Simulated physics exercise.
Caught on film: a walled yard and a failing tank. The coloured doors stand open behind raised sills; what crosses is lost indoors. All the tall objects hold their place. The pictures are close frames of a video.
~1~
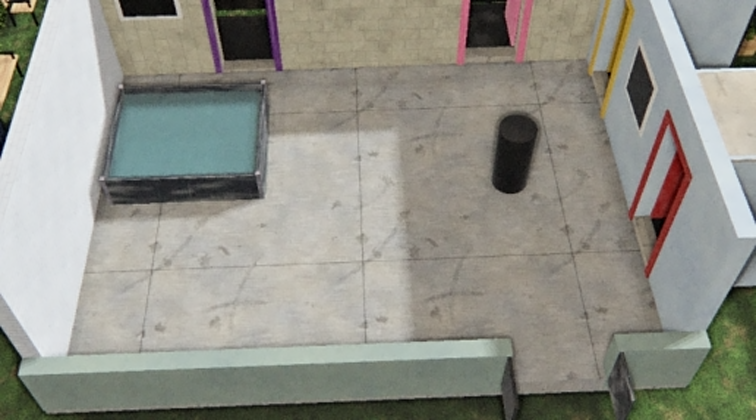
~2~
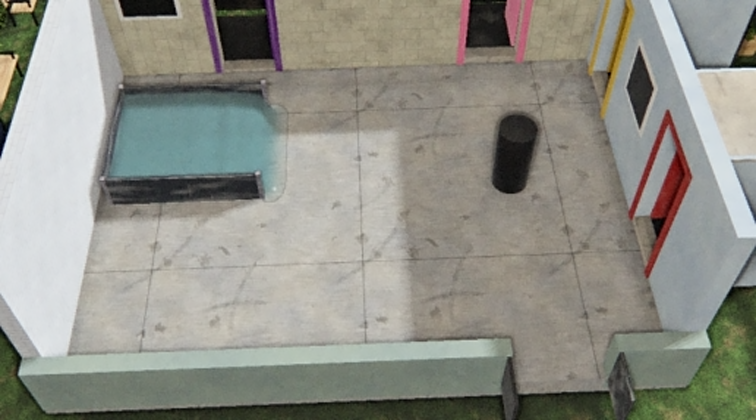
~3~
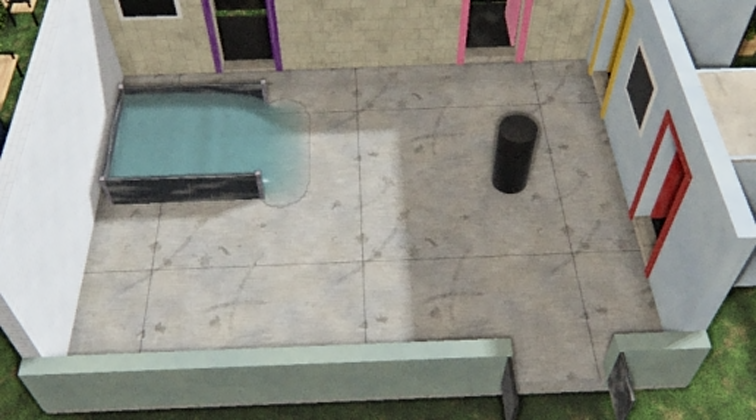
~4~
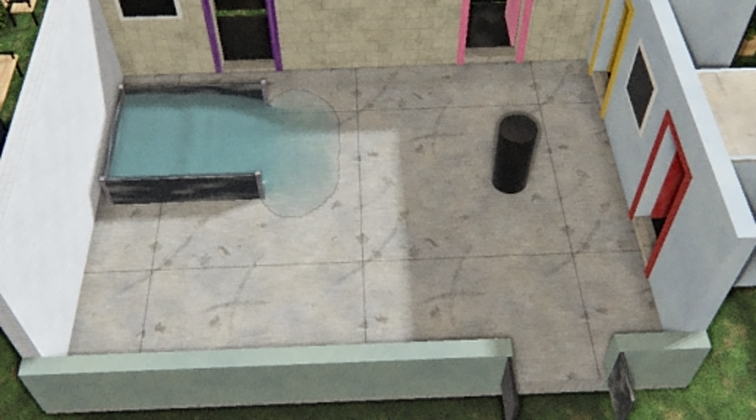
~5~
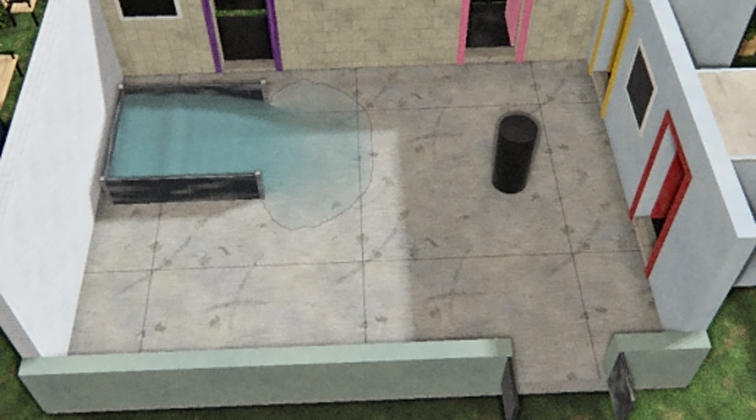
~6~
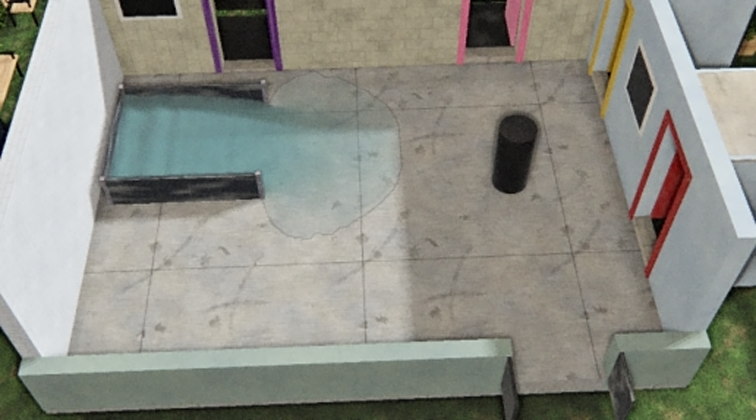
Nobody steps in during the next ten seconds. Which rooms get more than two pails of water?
The yellow door takes more than that; the red door stays under that; the purple door stays under that; the pink door stays under that.
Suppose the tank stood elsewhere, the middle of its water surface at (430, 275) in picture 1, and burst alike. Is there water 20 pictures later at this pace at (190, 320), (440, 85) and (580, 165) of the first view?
In turn: Clear, clear, covered.
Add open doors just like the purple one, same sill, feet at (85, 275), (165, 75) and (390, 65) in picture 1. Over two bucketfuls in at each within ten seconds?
In turn: Stays under, is under, goes over.
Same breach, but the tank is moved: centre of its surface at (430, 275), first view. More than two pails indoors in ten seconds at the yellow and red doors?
My reading: The yellow door takes less, the red door floods.
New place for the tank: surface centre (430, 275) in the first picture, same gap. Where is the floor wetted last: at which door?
Last comes the purple door.
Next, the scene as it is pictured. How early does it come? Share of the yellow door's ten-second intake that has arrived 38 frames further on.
Some 100 per cent.
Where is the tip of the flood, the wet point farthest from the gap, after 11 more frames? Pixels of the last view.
Roughly at (601, 112).
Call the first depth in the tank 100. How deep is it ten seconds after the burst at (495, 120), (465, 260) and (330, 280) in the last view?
About 8, 8 and 10 per cent.
A moment on, water covers 30 % of the floor; the yellow door not reached, the red door not reached, the purple door not reached, the pink door not reached.
Next, water covers 45 % of the floor; the yellow door not reached, the red door not reached, the purple door not reached, the pink door wet at the sill, nothing in.
Then, water covers 60 % of the floor; the yellow door under two buckets in, the red door wet at the sill, nothing in, the purple door wet at the sill, nothing in, the pink door wet at the sill, nothing in.
Later, water covers 65 % of the floor; the yellow door over two buckets in, the red door wet at the sill, nothing in, the purple door wet at the sill, nothing in, the pink door wet at the sill, nothing in.
In the end, water covers 80 % of the floor; the yellow door over two buckets in, the red door wet at the sill, nothing in, the purple door wet at the sill, nothing in, the pink door wet at the sill, nothing in.
